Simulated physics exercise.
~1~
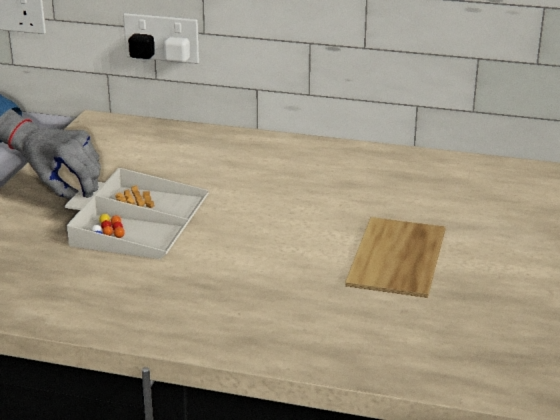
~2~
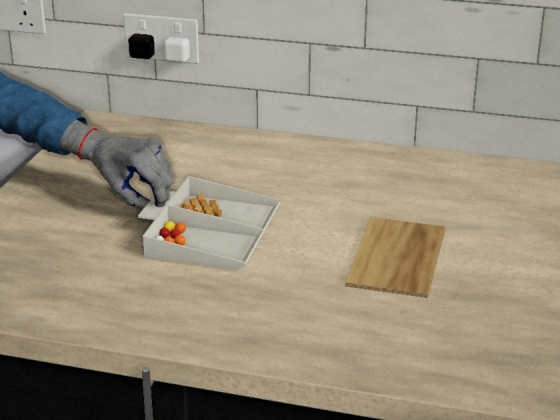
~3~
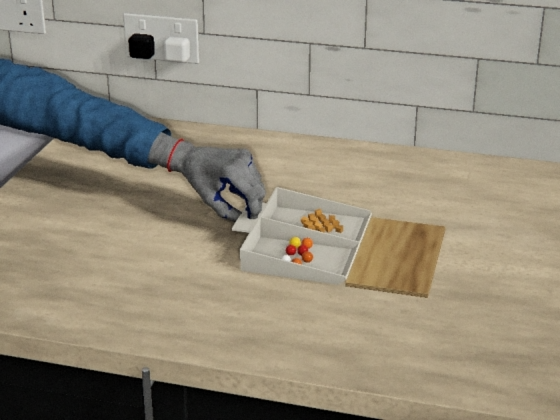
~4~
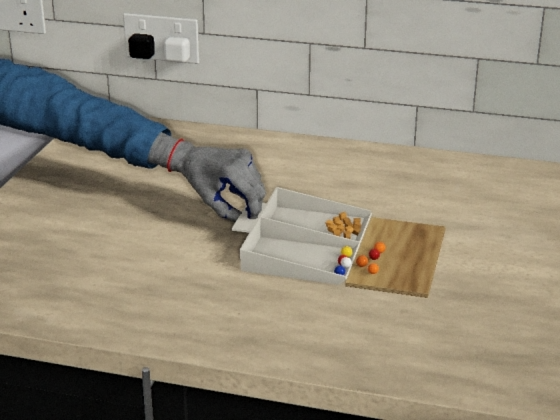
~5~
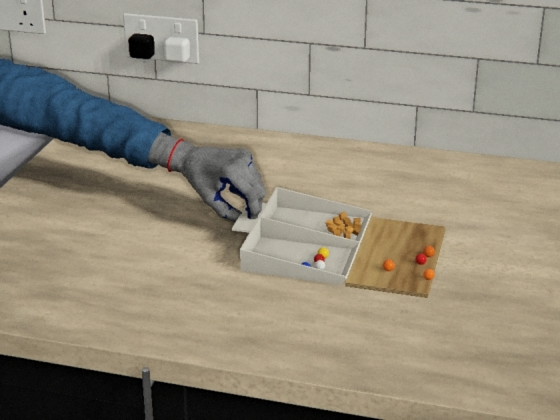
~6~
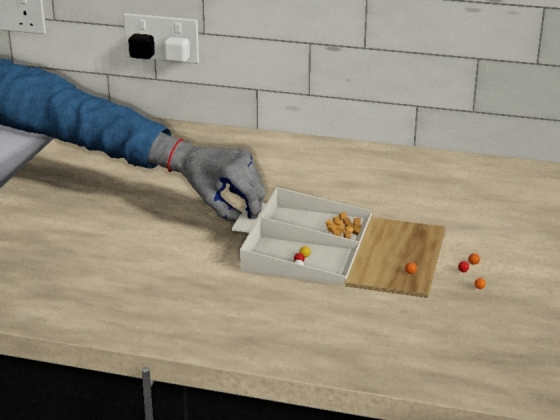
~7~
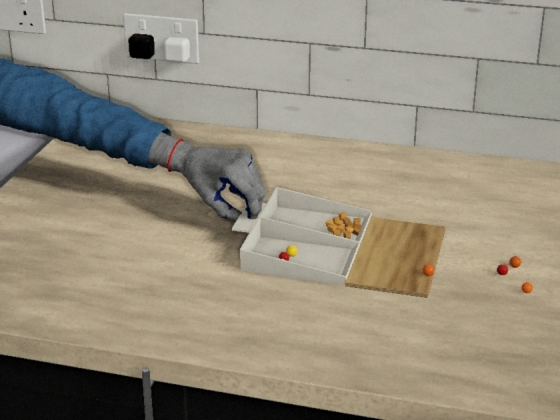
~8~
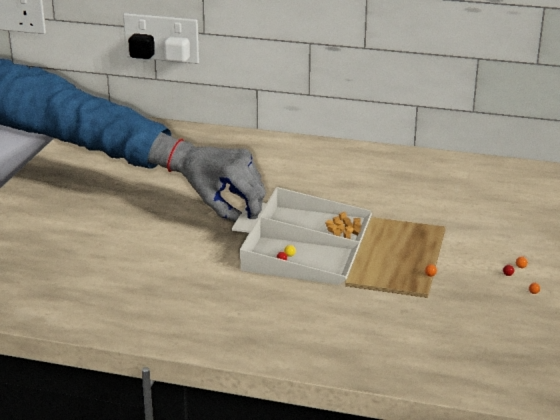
On a wooden countertop, a gloved hand slides a shallow two-part tray right until it stops against a flat wooden board. The small coloured balls in front partly spill across the board and onto the counter, while the brown pieces behind shift forward but stay inside.
